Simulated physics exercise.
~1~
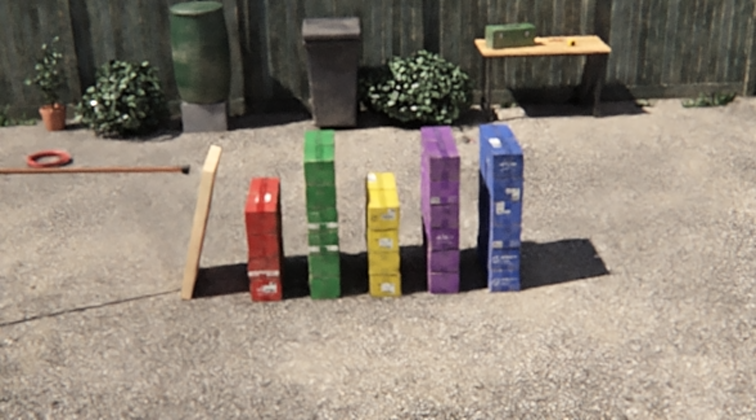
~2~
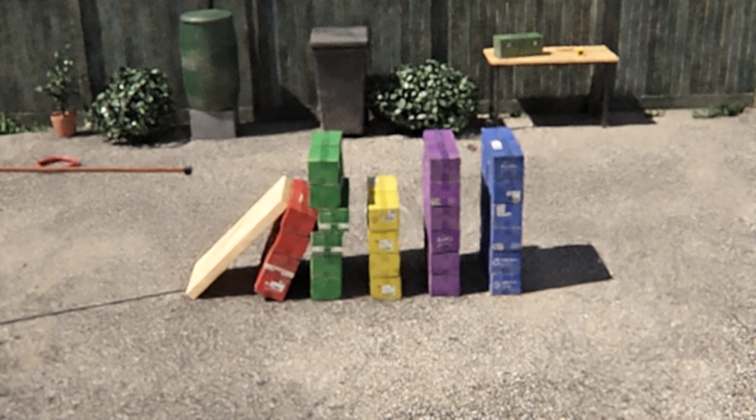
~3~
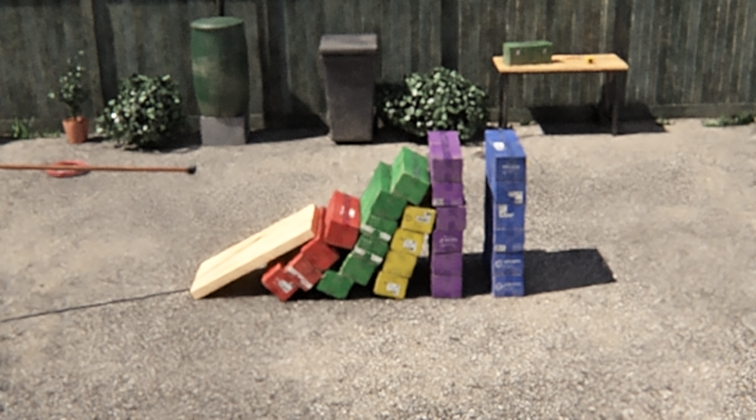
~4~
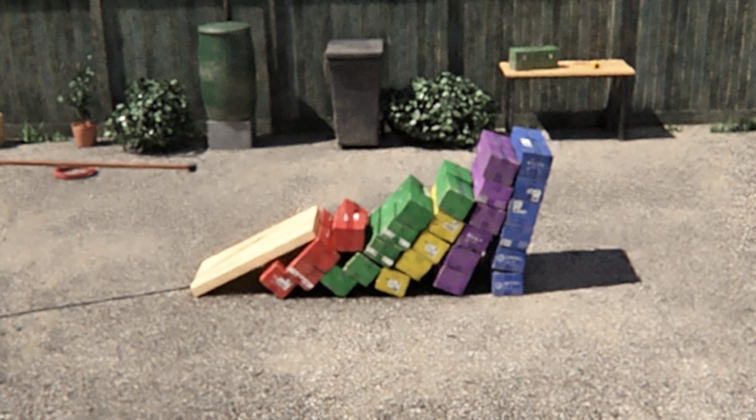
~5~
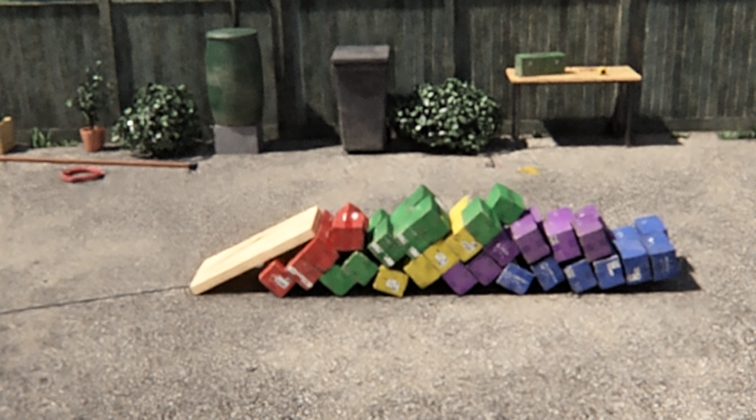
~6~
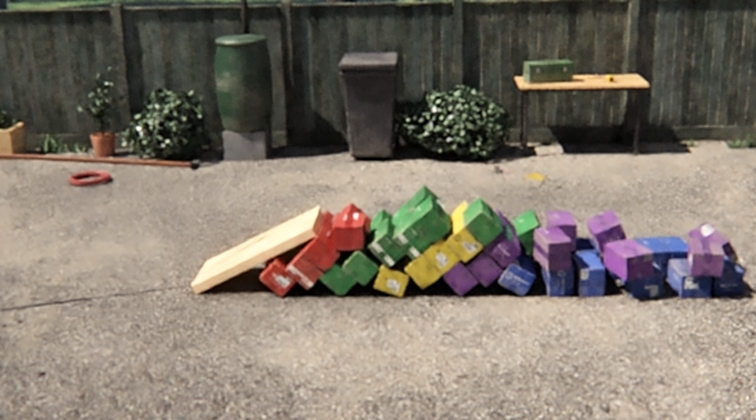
A pale board tips right into five coloured box stacks, toppling them all into a heap.
